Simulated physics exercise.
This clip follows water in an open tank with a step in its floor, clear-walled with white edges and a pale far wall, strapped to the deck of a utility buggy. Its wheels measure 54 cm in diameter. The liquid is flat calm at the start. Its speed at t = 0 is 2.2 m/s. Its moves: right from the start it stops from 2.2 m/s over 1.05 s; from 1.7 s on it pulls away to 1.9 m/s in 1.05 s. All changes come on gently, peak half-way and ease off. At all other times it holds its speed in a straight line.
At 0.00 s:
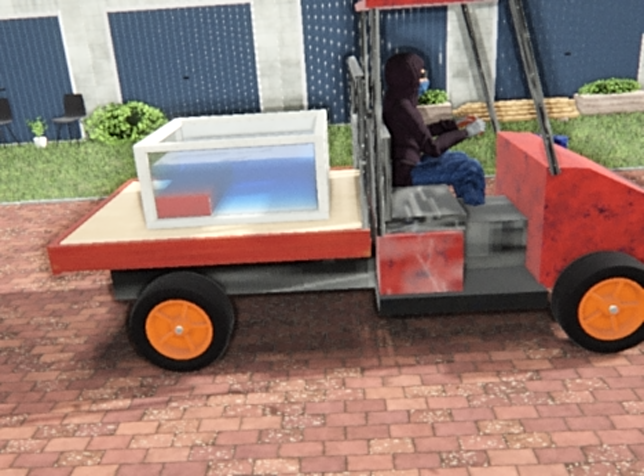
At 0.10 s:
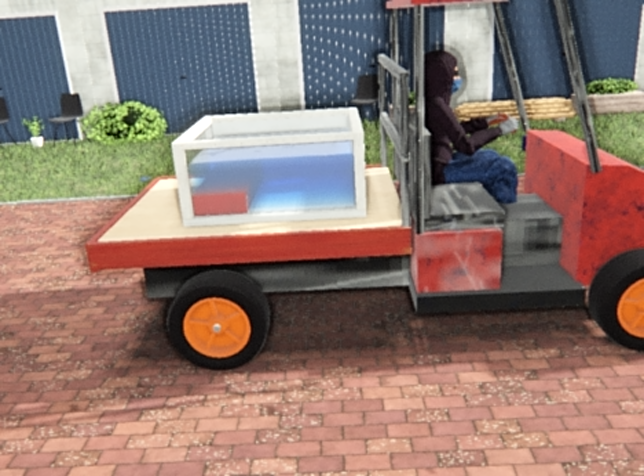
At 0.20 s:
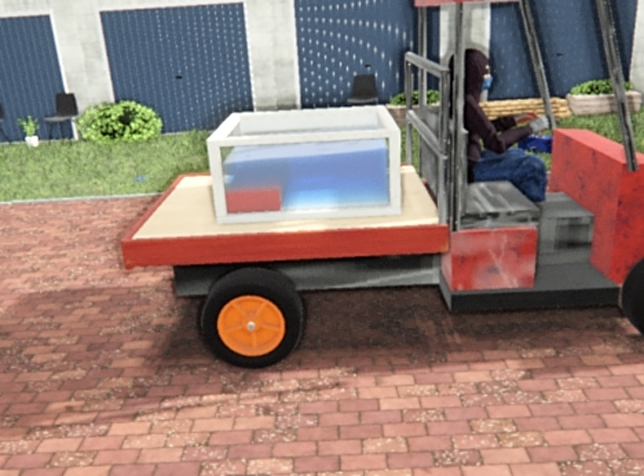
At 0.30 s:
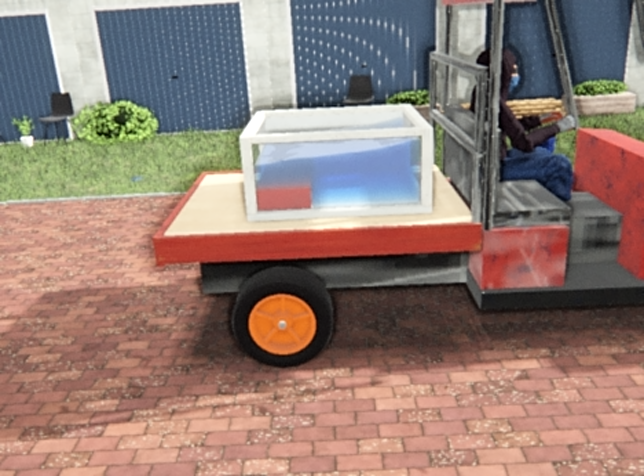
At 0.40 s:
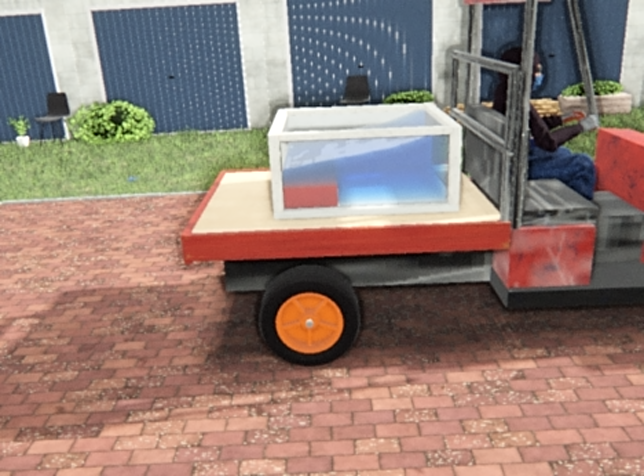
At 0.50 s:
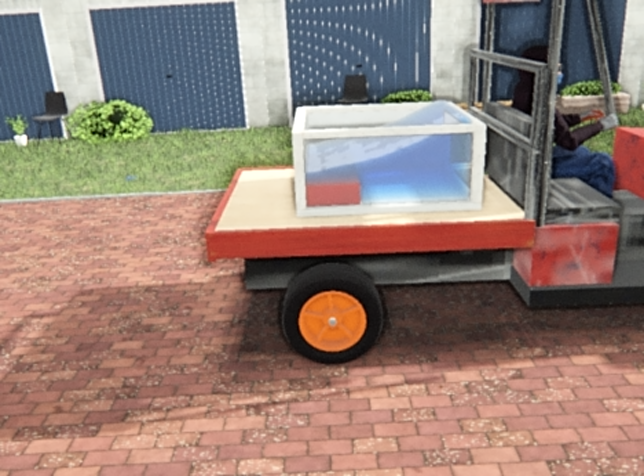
A red flatbed cart rolls right, slowing, as water in its clear tank tilts up rightward.
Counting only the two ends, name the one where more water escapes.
Over the right end.
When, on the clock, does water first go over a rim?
At about 0.8 s.
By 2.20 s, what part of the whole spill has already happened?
Some 80 per cent by then.
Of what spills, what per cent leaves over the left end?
Some 30 per cent of it.
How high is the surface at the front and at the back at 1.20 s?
Front 30 cm, back 24 cm.
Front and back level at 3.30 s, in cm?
Front 46 cm, back 20 cm.
By 1.20 s front 29 cm, middle 29 cm, back 23 cm above the lowest part of the floor; the loss stands at 6 per cent, over the right end.
By 2.20 s front 22 cm, middle 28 cm, back 31 cm above the lowest part of the floor; the loss stands at 8 per cent, over the right end, a little elsewhere.
By 3.30 s front 45 cm, middle 21 cm, back 21 cm above the lowest part of the floor; the loss stands at 10 per cent, mostly over the right end, some over the left end.
By 5.74 s the loss stands at 10 per cent, over the right end and the left end, a little elsewhere; the right end has passed 6 per cent and the left end 3.
